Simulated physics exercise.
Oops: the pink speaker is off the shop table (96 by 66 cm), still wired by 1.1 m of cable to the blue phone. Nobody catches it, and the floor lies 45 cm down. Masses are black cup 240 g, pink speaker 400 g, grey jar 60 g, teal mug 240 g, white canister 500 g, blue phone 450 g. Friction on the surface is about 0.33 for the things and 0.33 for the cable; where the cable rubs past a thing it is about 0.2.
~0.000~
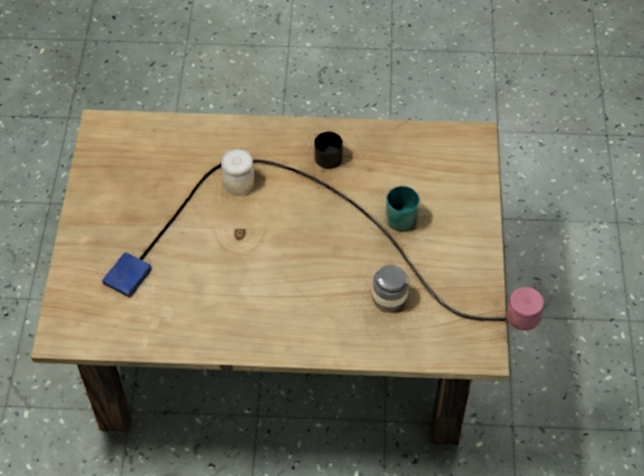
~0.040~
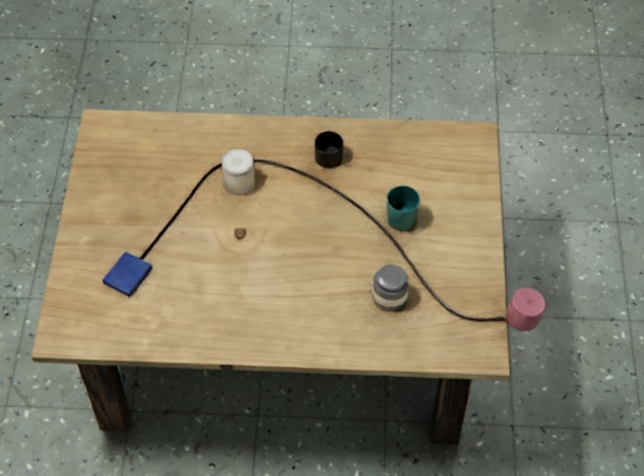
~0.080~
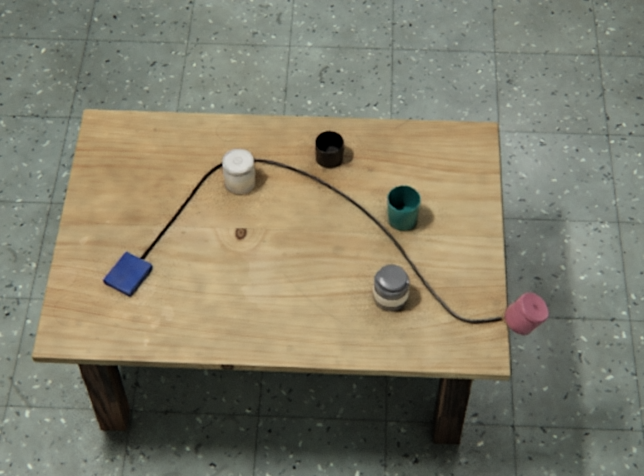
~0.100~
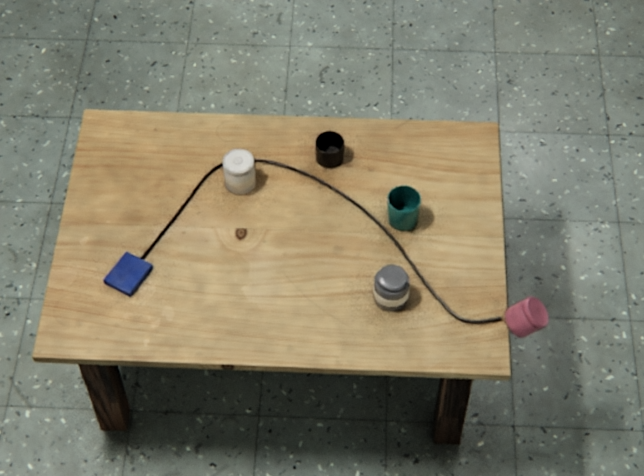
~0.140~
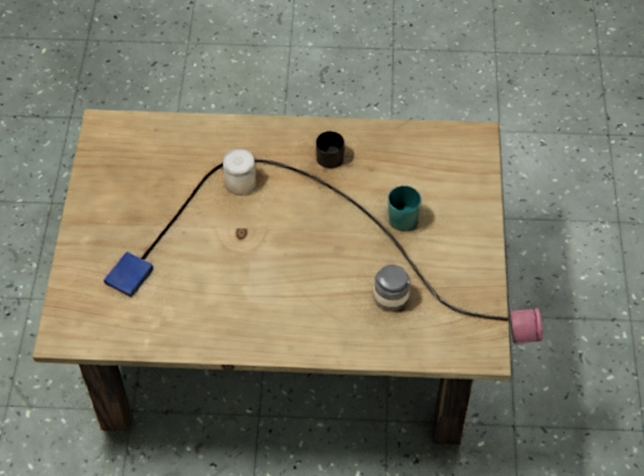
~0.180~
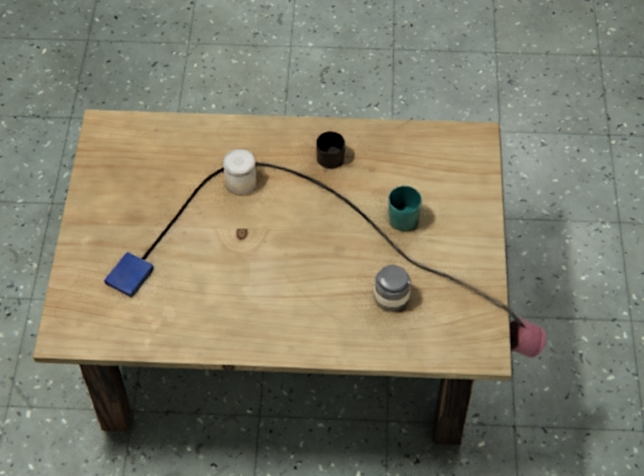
A wooden table stands on a speckled grey tiled floor, seen from a high, steady viewpoint. A flat blue phone lies at left, its black cable curving past a white canister, black cup, teal mug and grey-lidded jar to a pink speaker beyond the right edge. The speaker tilts, turns and shifts slightly downward, and the cable's right part straightens while everything else stays still.
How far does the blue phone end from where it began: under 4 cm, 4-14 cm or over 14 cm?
The blue phone shifts a middling way.
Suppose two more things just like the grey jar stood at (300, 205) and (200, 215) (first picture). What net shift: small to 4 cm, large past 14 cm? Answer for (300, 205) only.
There: Middling.
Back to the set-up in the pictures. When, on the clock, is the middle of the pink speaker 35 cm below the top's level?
About: 0.46 s.
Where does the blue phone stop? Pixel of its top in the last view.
Near (162, 250).
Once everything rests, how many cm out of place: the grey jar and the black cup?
About: Grey jar 0 cm, black cup 0 cm.
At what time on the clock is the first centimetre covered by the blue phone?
Blue phone 0.28 s.
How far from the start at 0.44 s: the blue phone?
About: Blue phone 6 cm.
After 0.4 s, the cable's tail end at (162, 246); blue phone 5 cm off its start, pink speaker over the edge, white canister 10 cm off its start.
After 0.7 s, the cable's tail end at (182, 244); blue phone 9 cm off its start, pink speaker over the edge, white canister 17 cm off its start.
After 0.9 s, the cable's tail end at (182, 244); blue phone 9 cm off its start at (162, 250), pink speaker over the edge, white canister 17 cm off its start at (256, 222).
After 1.2 s, the cable's tail end at (182, 244); blue phone 9 cm off its start, pink speaker over the edge, white canister 17 cm off its start.
After 2.4 s, the cable's tail end at (182, 244); blue phone 9 cm off its start at (162, 250), pink speaker over the edge, white canister 17 cm off its start at (256, 222).
